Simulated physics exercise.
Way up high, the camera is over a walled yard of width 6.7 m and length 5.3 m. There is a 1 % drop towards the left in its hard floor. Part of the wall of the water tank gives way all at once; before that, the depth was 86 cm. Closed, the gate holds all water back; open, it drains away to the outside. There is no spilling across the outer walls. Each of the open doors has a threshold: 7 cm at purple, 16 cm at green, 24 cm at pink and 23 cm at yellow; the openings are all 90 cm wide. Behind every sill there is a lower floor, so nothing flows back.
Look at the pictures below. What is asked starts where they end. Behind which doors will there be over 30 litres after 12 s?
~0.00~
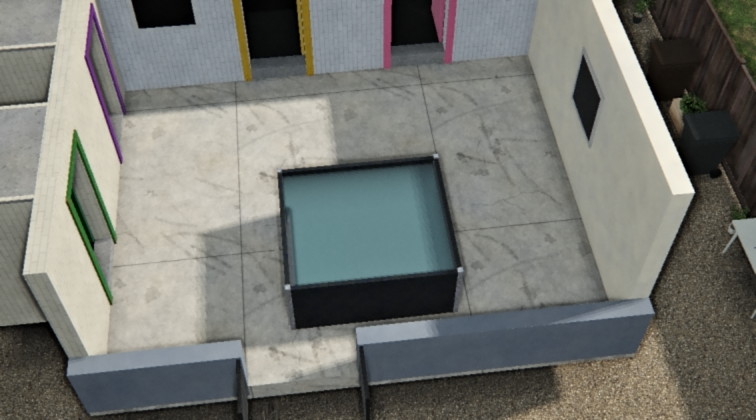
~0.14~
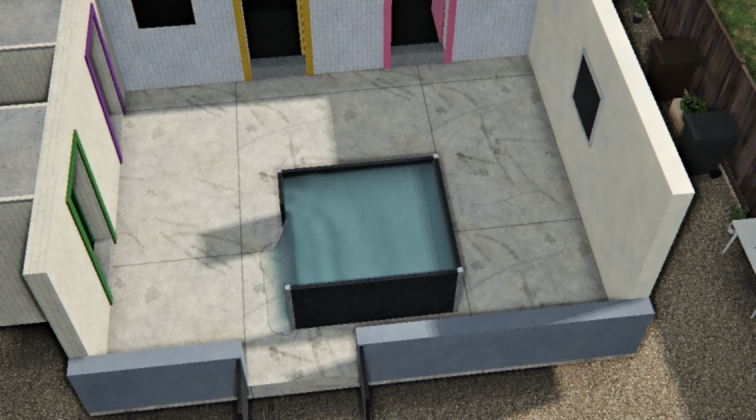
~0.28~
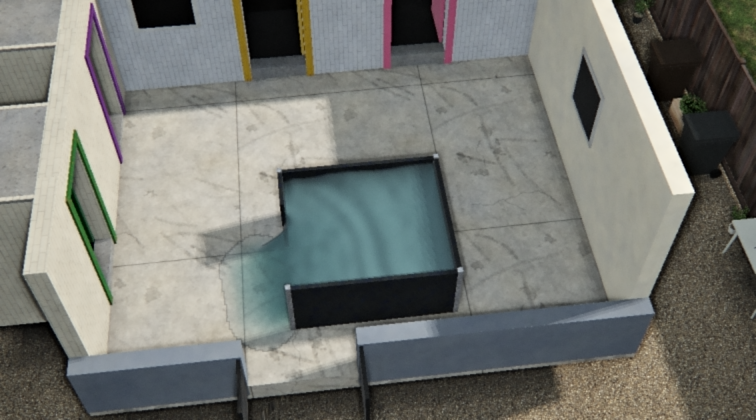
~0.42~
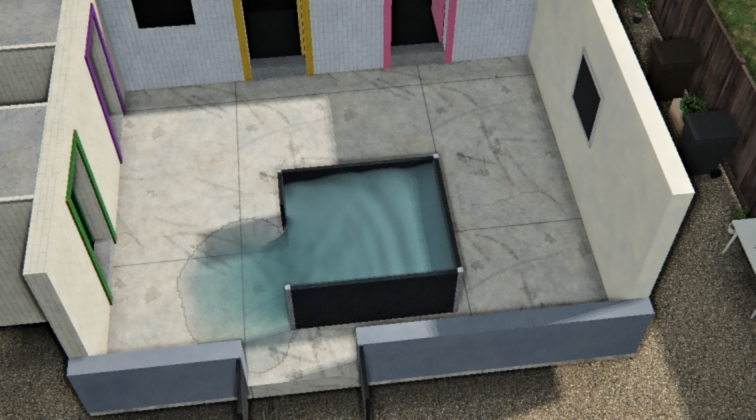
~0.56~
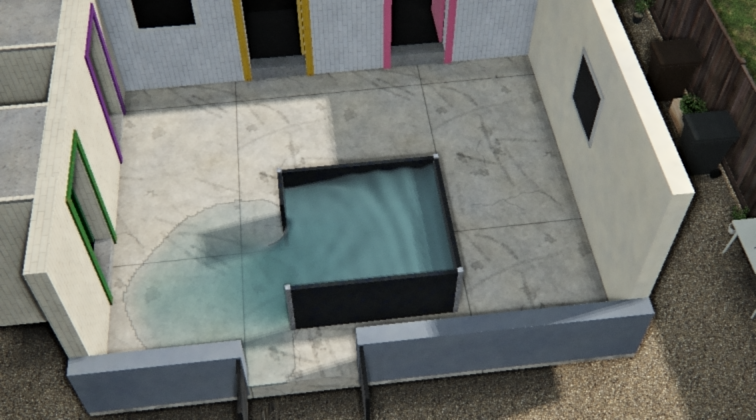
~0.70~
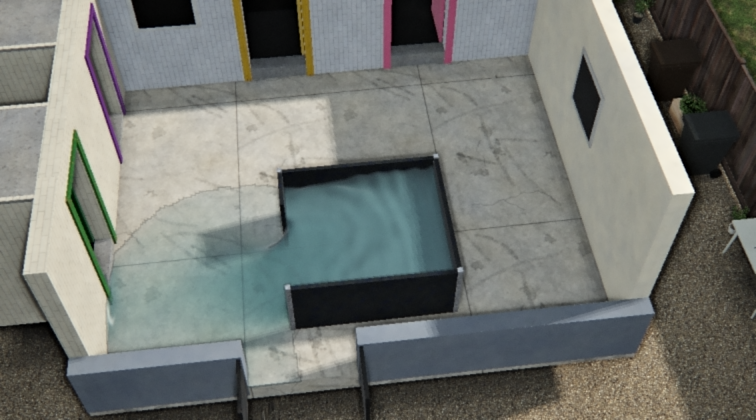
In the end at the purple door the inflow will be out of bounds, at the green door the inflow will be out of bounds, at the pink door the inflow will be within bounds, at the yellow door the inflow will be within bounds.
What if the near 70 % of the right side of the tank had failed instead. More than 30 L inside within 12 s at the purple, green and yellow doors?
At purple the amount is higher than the mark, at green it is beneath the mark, and at yellow it is beneath the mark.
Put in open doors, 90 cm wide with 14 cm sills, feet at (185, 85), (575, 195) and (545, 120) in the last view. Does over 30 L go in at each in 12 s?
The first one exceeds it, the second one doesn't reach it, and the third one doesn't reach it.
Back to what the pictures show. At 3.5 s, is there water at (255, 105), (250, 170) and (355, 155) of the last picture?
Well, the first is drenched, the next drenched, the last untouched by it.
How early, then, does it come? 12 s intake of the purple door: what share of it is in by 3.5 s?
Estimate: Around 0 per cent.
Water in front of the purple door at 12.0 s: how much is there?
Roughly 10.5 centimetres.
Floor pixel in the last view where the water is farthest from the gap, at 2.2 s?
Location: Approx. (126, 94) in the last view.
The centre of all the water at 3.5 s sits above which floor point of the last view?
Roughly (241, 239).
After 1.4 s water covers 25 % of the floor and is deepest (68 cm) near (120, 383); purple door not reached, green door 40 cm at the sill, 86 L in, pink door not reached, yellow door not reached.
After 2.2 s water covers 25 % of the floor and is deepest (49 cm) near (108, 360); purple door 8 cm at the sill, 0 L in, green door 40 cm at the sill, 227 L in, pink door not reached, yellow door not reached.
After 3.5 s water covers 45 % of the floor and is deepest (38 cm) near (137, 93); purple door 10 cm at the sill, 4 L in, green door 26 cm at the sill, 333 L in, pink door not reached, yellow door 14 cm at the sill, 0 L in.
After 7.0 s water covers 90 % of the floor and is deepest (18 cm) near (124, 126); purple door 14 cm at the sill, 88 L in, green door 14 cm at the sill, 391 L in, pink door 5 cm at the sill, 0 L in, yellow door 11 cm at the sill, 0 L in.
After 12.0 s water covers 100 % of the floor and is deepest (12 cm) near (485, 342); purple door 10 cm at the sill, 174 L in, green door 7 cm at the sill, 391 L in, pink door 9 cm at the sill, 0 L in, yellow door 6 cm at the sill, 0 L in.
